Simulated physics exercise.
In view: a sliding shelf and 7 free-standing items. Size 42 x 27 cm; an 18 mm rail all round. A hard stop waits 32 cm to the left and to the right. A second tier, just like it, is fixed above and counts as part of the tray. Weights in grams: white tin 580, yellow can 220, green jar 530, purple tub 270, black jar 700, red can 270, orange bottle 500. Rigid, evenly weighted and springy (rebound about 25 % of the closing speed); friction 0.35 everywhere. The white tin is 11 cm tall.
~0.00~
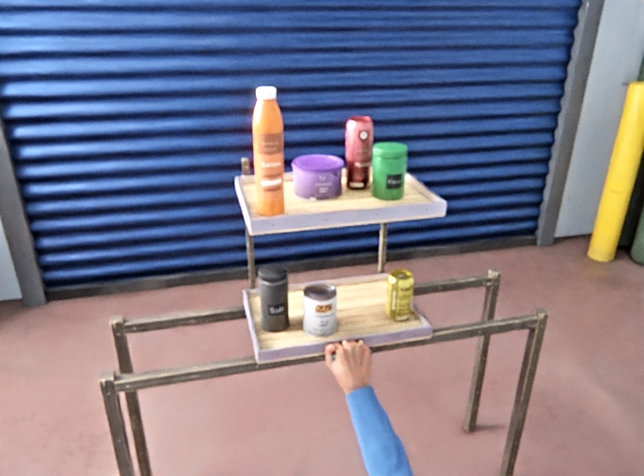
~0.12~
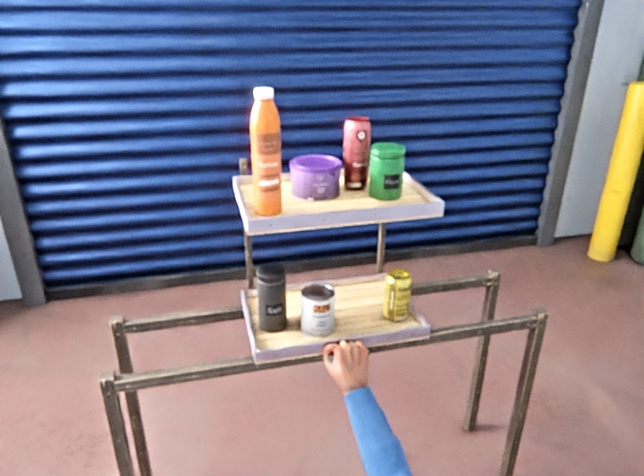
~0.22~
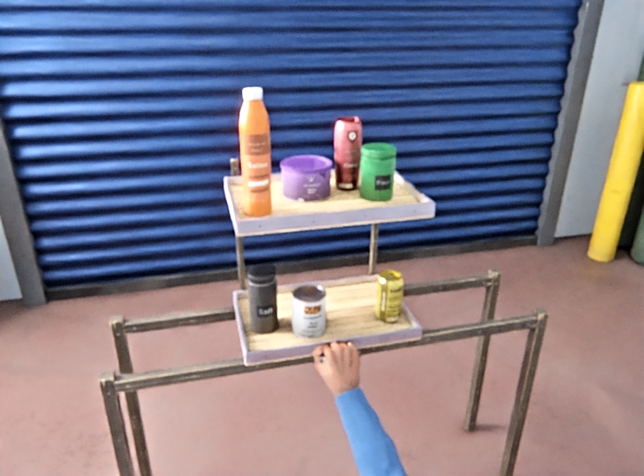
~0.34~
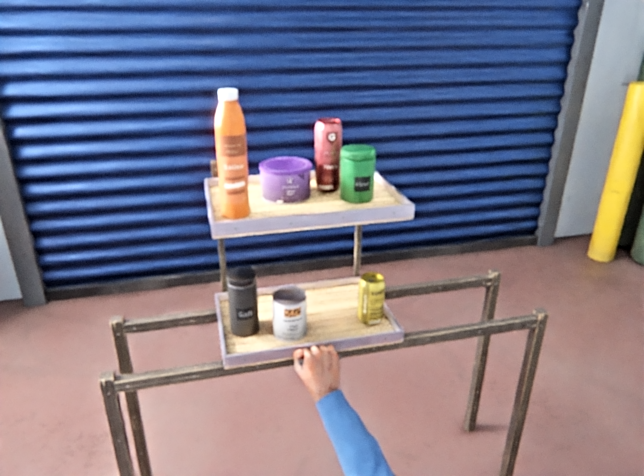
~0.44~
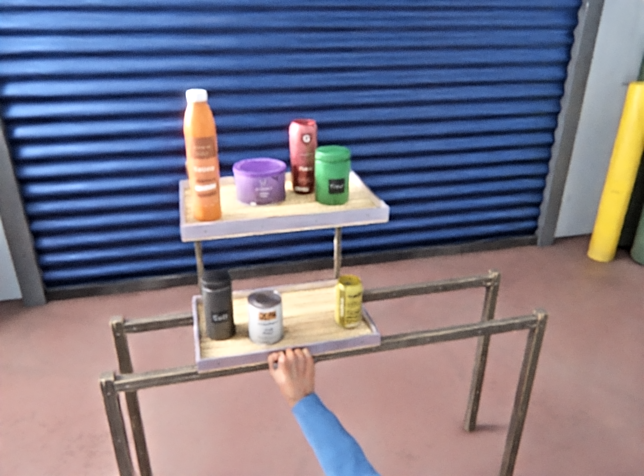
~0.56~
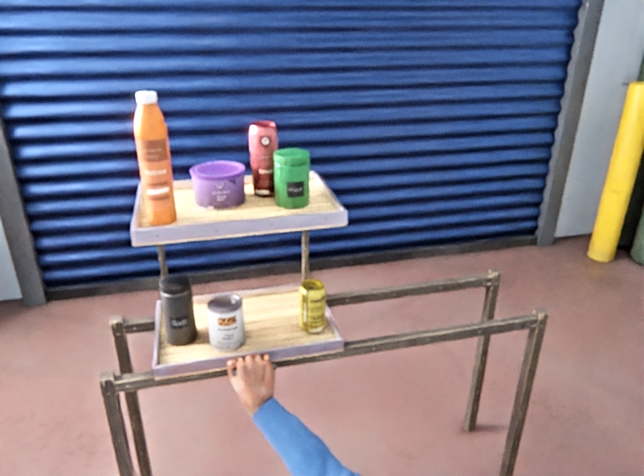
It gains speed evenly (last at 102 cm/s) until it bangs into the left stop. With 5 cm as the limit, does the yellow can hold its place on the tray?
The yellow can ends elsewhere.
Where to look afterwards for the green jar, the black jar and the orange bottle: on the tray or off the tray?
The green jar ends on the tray; the black jar ends off the tray; the orange bottle finishes off the tray.
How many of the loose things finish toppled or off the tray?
2 of them.
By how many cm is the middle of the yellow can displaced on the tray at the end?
Some 14 cm.
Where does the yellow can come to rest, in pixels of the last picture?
Around (219, 319).
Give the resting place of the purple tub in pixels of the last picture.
Near (124, 192).
By 0.76 s, tray moved 32 cm left; orange bottle now off the tray; yellow can 8 cm from its spot near (242, 316); black jar tilted 27°.
By 0.96 s, tray moved 32 cm left; black jar now off the tray; yellow can 14 cm from its spot near (219, 319); green jar 14 cm from its spot.
By 1.26 s, tray moved 32 cm left; yellow can 14 cm from its spot near (219, 319); green jar 14 cm from its spot; red can 13 cm from its spot.
When it is over (1.5 s), off the tray, black jar and orange bottle; not toppled but over 5 cm from the start, white tin, yellow can, green jar, purple tub and red can. End places, in pixels of the last picture, yellow can near (219, 319).
